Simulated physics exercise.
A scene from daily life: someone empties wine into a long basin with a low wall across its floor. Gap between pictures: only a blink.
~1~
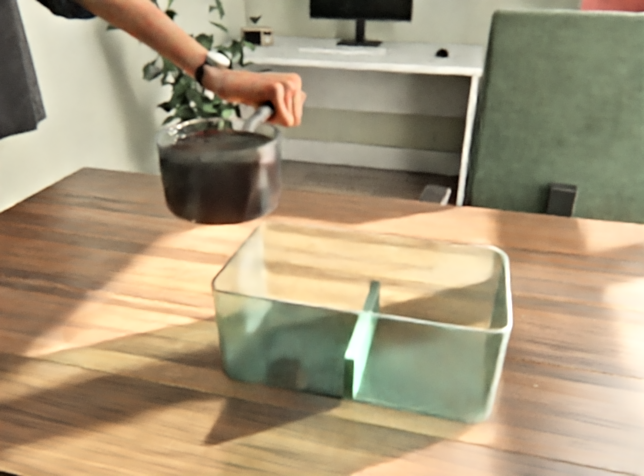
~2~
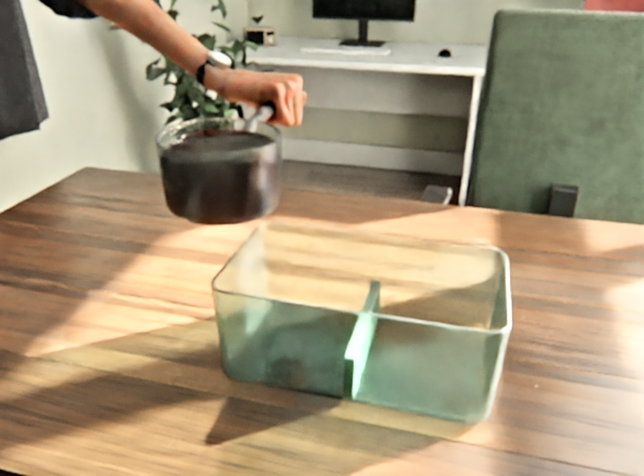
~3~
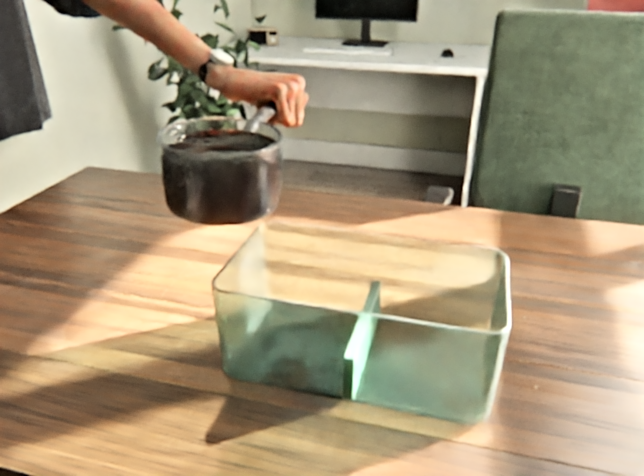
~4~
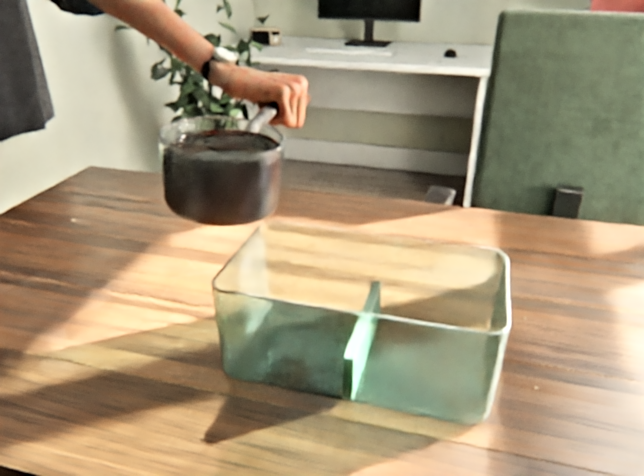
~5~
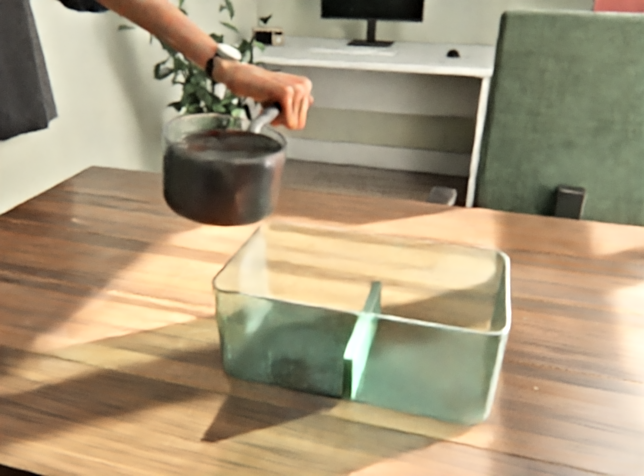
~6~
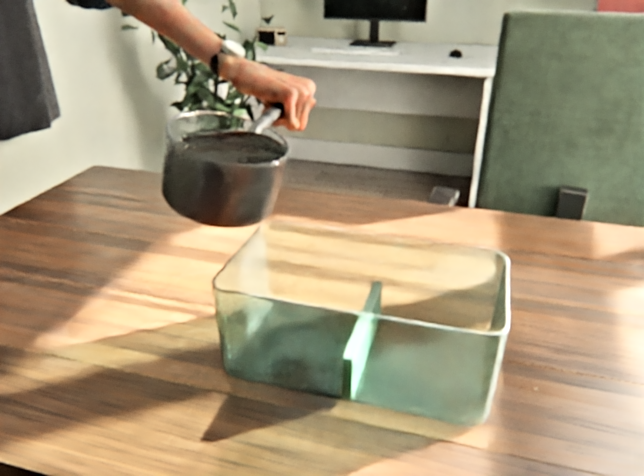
A hand gripping a dark, see-through pot by its handle tilts it slowly and slightly to the right above a wooden table, seen from a steady, slightly raised view in a sunlit room. Below it sits a clear greenish basin with a low wall across its floor, with a green chair, white desk and plant behind. The pot starts level, then leans gently, its dark contents staying inside.
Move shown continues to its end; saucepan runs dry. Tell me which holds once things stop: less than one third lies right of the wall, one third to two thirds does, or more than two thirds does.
Lowest of three bands.
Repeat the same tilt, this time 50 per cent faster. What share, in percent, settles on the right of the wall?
It comes to some 5 in a hundred.
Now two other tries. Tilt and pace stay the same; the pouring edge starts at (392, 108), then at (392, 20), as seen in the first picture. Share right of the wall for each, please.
Try one: 95 %; try two: 85 %.
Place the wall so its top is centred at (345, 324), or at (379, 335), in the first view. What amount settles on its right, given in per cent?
In order, near 30 and 20 in a hundred.
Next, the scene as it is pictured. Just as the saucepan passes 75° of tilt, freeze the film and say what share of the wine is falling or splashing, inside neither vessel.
About 30 per cent.
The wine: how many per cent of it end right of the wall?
Close to 0 percent.
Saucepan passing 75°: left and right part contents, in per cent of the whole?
About 15 per cent on the left and 0 on the right.
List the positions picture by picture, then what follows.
In the first frame, tilt 0°; pouring edge (277, 142); surface from (170, 140) to (277, 150); the long basin's rim runs from (237, 253) to (508, 289); the wall's top is at (365, 316).
In the second frame, tilt 1°; pouring edge (278, 143); surface from (170, 140) to (278, 150).
In the third frame, tilt 2°; pouring edge (279, 145); surface from (172, 139) to (278, 151).
In the fourth frame, tilt 6°; pouring edge (281, 148); surface from (173, 139) to (280, 151).
In the fifth frame, tilt 10°; pouring edge (283, 153); surface from (175, 138) to (282, 152).
In the sixth frame, tilt 15°; pouring edge (285, 159); surface from (176, 141) to (285, 154).
A moment on, the tilt is 75° and 54 per cent is still to pour, 17 is left of the wall and 0 right of it.
Next, the tilt is 103° and 10 per cent is still to pour, 83 is left of the wall and 0 right of it.
Then the tilt is 104° and 1 per cent is still to pour, 96 is left of the wall and 2 right of it.
Later the tilt is 104° and 0 per cent is still to pour, 97 is left of the wall and 2 right of it.
At rest 97 per cent lies left of the wall, 2 right of it and 1 outside.
